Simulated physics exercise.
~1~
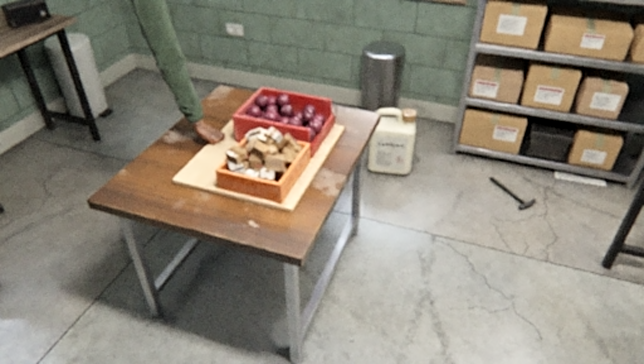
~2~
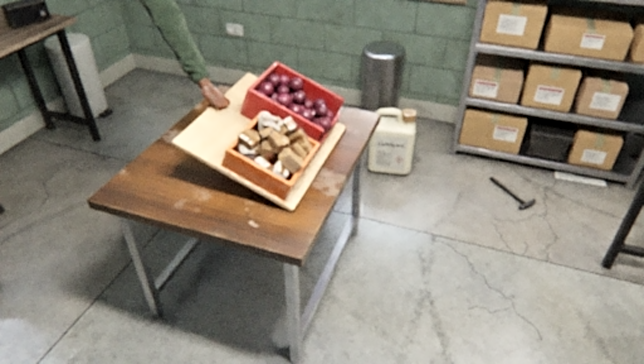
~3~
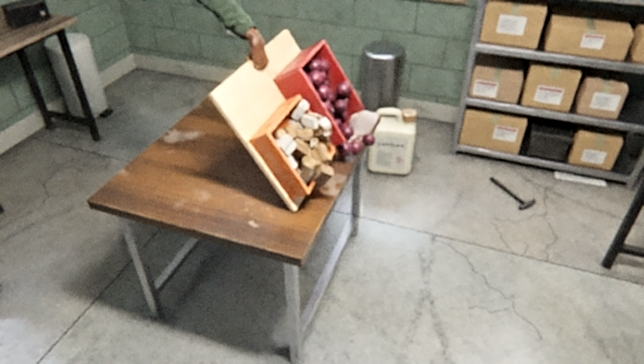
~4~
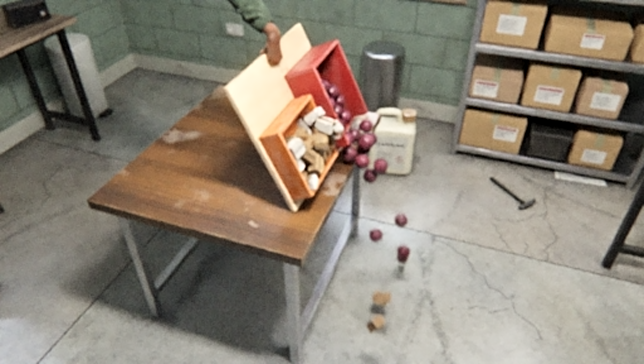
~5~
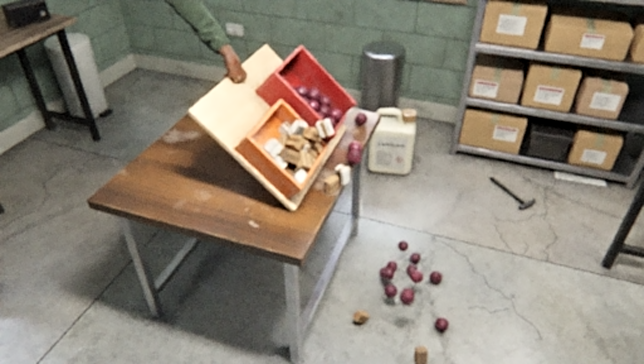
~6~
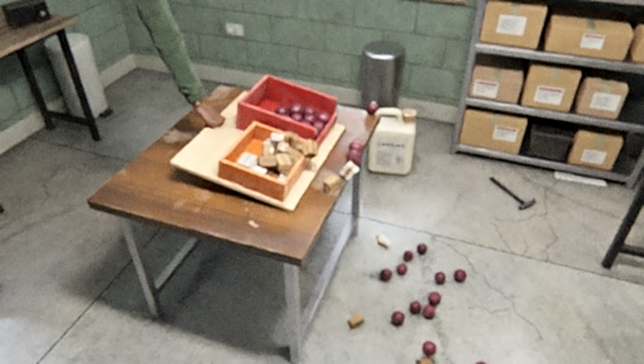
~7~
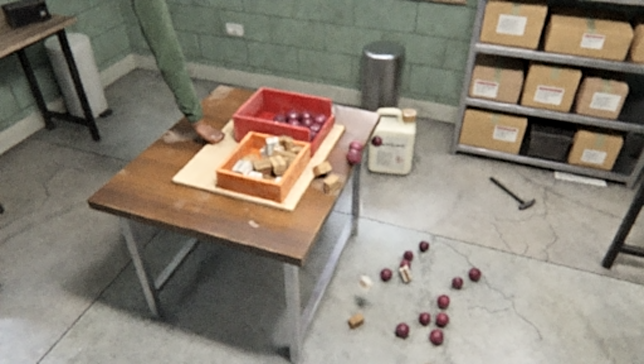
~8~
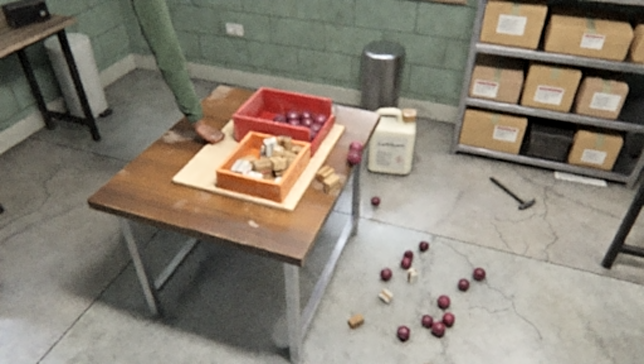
In a storeroom, a hand tips a board of two crates, spilling onions and parcels, then lowers it.
